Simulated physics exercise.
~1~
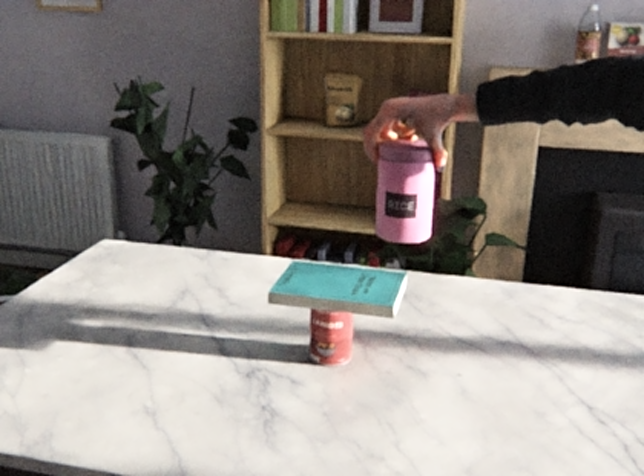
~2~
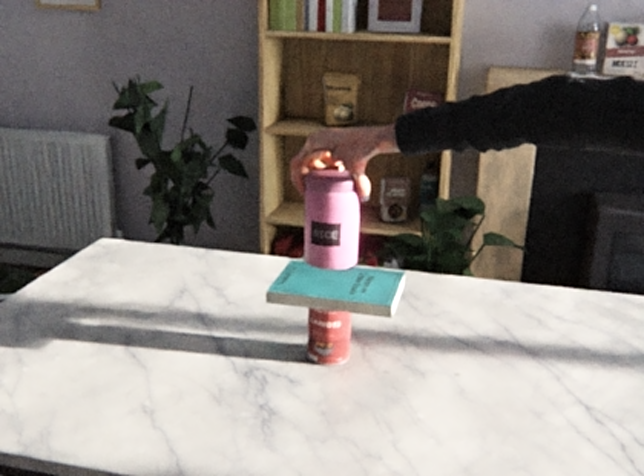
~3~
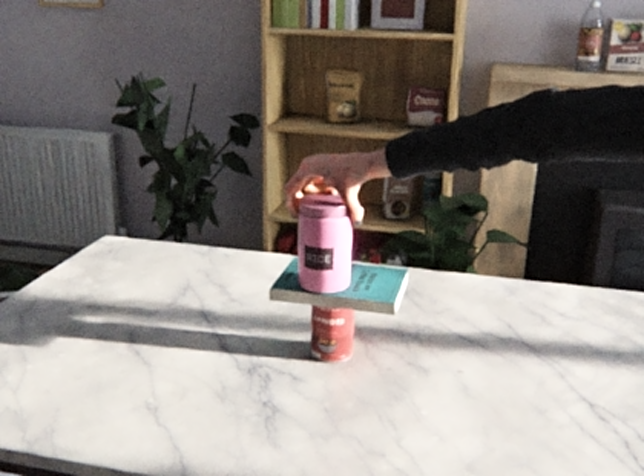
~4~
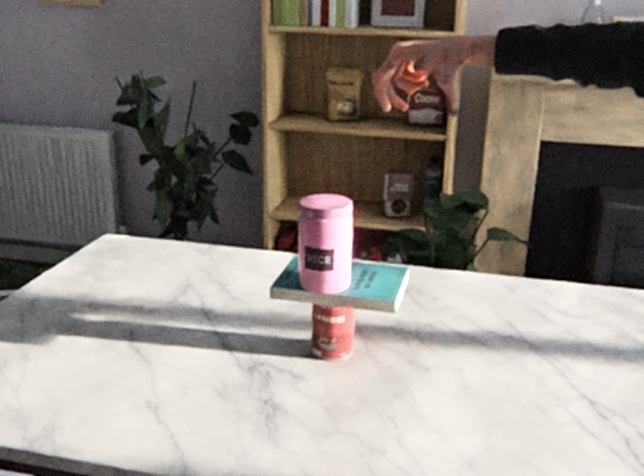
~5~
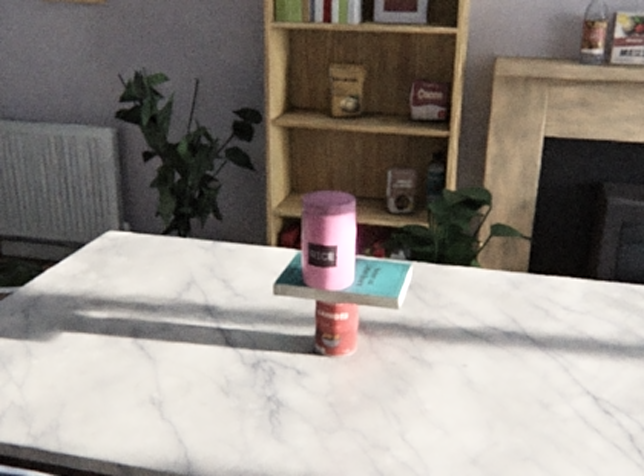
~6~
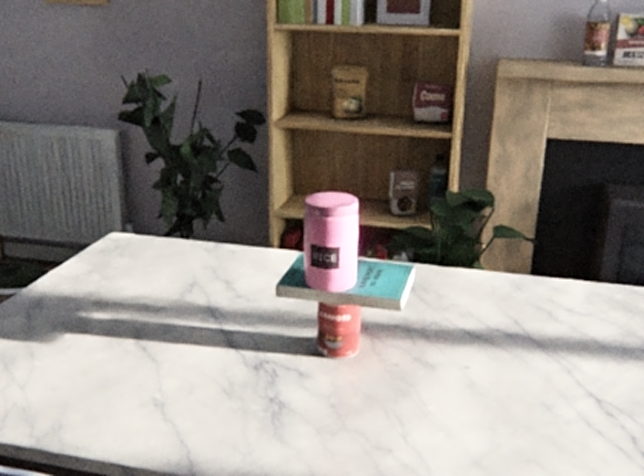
Hand lowering a pink jar onto a turquoise book balanced on a red tin, then letting go and withdrawing, the stack staying upright.
